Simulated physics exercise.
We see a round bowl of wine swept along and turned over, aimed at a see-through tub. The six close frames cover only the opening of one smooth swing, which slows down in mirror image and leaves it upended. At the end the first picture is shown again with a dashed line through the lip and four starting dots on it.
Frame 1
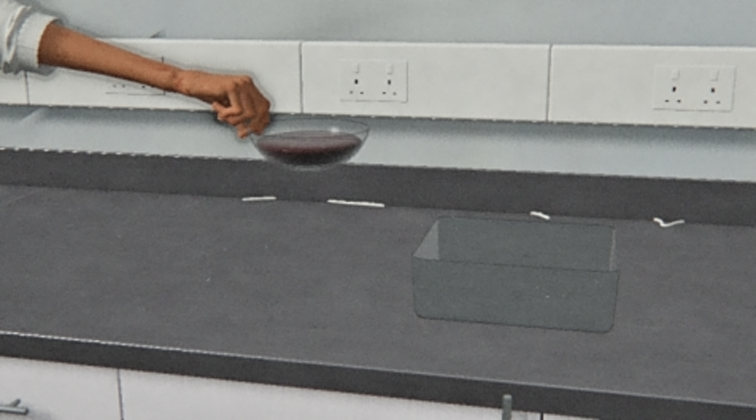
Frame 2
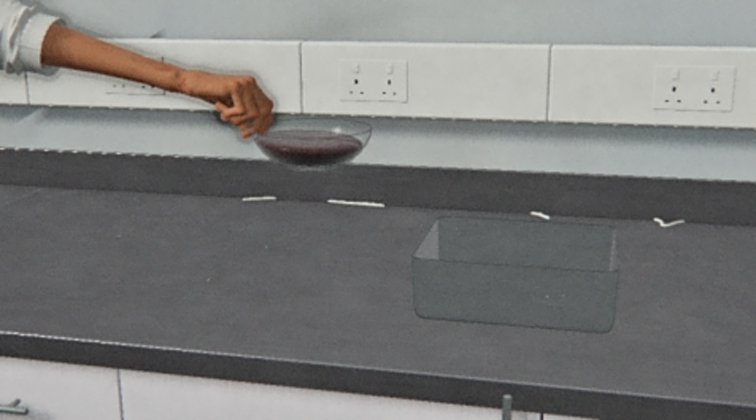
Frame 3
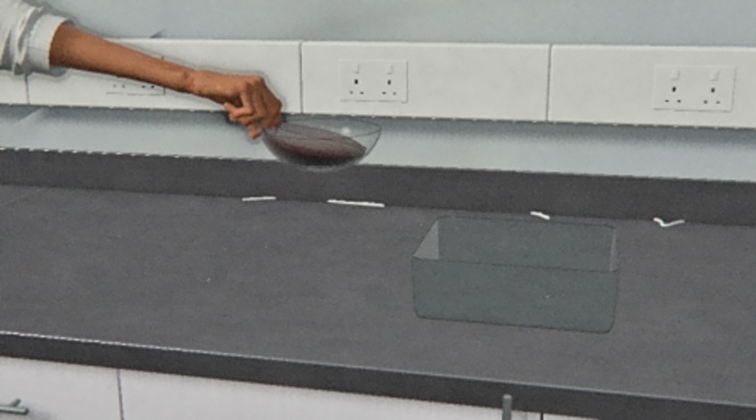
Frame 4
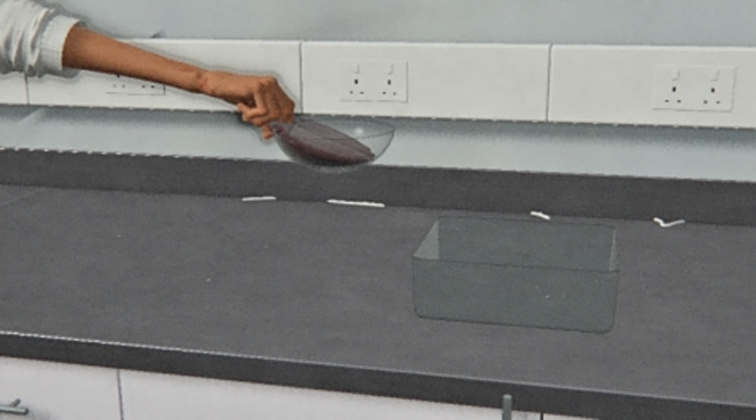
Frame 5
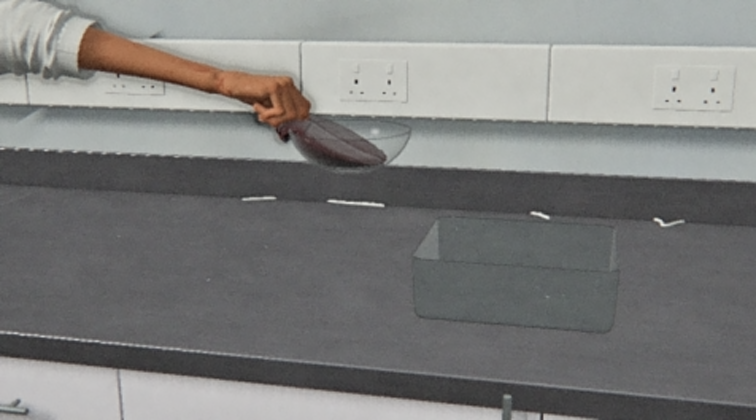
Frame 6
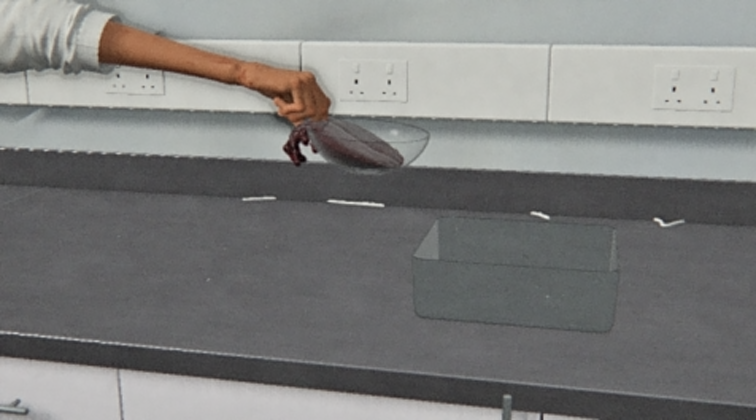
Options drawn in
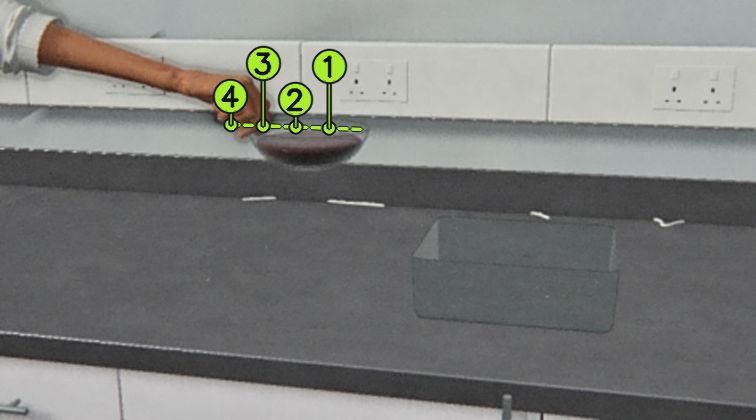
A hand carried a clear round bowl of dark red liquid rightward above a counter toward a see-through tub, and the liquid sloshed up and slipped over the rim on the hand's side.
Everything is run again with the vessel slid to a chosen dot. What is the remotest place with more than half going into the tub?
Place 2.
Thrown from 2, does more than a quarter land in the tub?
Yes, clearly.
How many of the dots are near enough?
Two.
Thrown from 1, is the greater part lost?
No, that is safe.
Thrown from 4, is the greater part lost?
Yes.
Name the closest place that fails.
It is 3.
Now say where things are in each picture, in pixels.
Upright, lip at (366, 129); tub from (414, 315) to (613, 332); nothing has left yet, in the first picture.
Upright, lip at (369, 129); nothing has left yet, in the second picture.
Upright, lip at (378, 130); nothing has left yet, in the third picture.
Upright, lip at (392, 130); wine is over the rim, down to (275, 129), in the fourth picture.
Upright, lip at (408, 131); wine is over the rim, down to (291, 144), in the fifth picture.
Tipped about 5°, lip at (427, 136); wine is over the rim, down to (307, 171), in the sixth picture.
On the marked copy, 1 at (329, 128); 2 at (295, 127); 3 at (263, 125); 4 at (230, 124).
If 1 is chosen, about 76 % lands in the tub, 15 % falls short and 9 % goes beside or beyond.
If 2 is chosen, about 64 % lands in the tub, 31 % falls short and 5 % goes beside or beyond.
If 3 is chosen, about 34 % lands in the tub, 63 % falls short and 3 % goes beside or beyond.
If 4 is chosen, about 6 % lands in the tub, 92 % falls short.
